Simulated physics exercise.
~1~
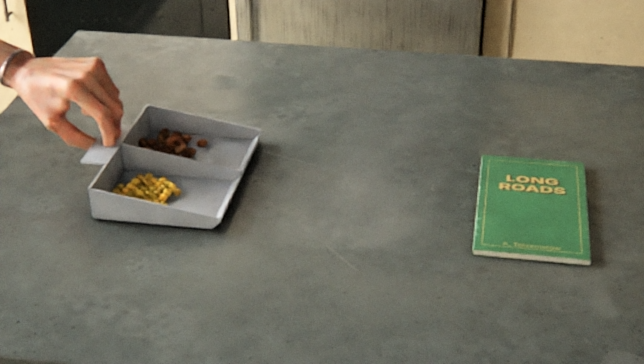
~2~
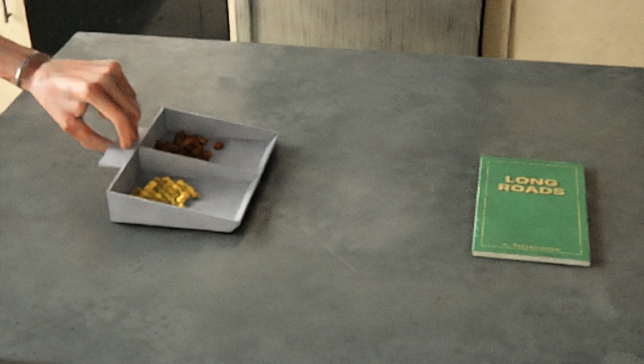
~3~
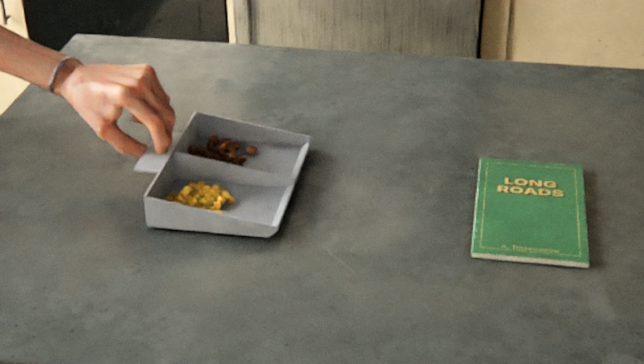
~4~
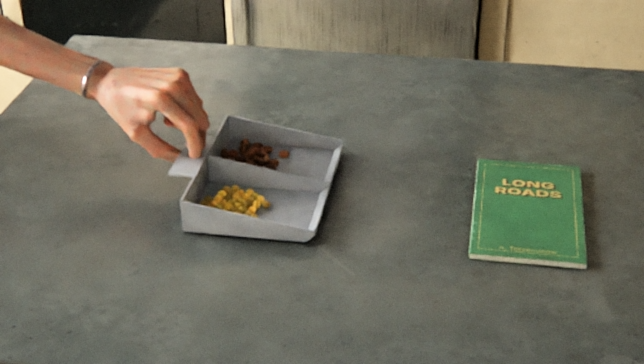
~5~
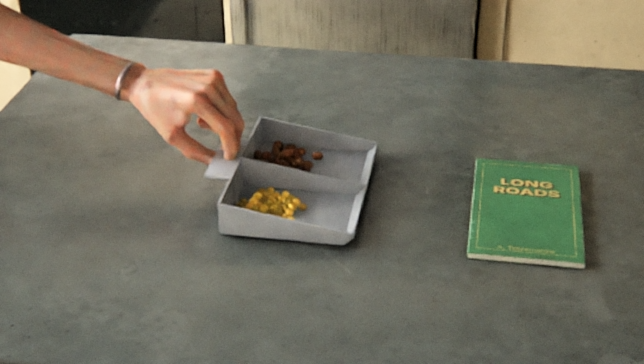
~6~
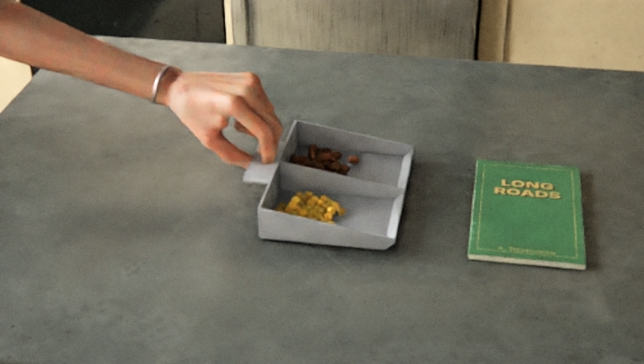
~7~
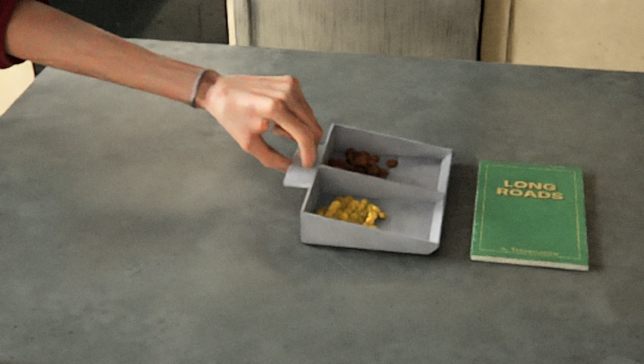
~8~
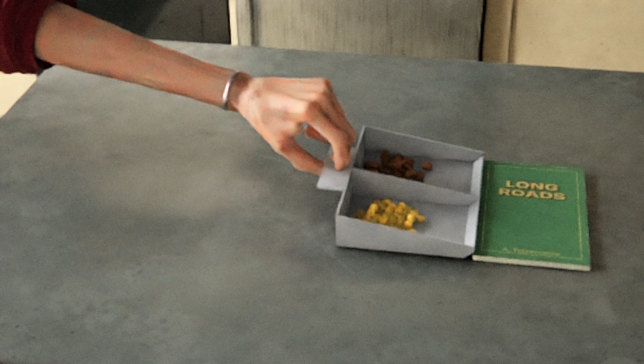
A hand with a silvery bracelet on its wrist grips the tab of a grey two-part tray at the left of a dark grey counter, seen from above at a slight angle in a gently swaying view. Small yellow pieces sit in the tray's near part and small brown ones in the far part, while a green book titled Long Roads lies at the right. The hand pushes the tray steadily rightward, and a dark red sleeve comes into view behind it. The gap narrows until the tray's right side reaches the book, with both portions still inside.
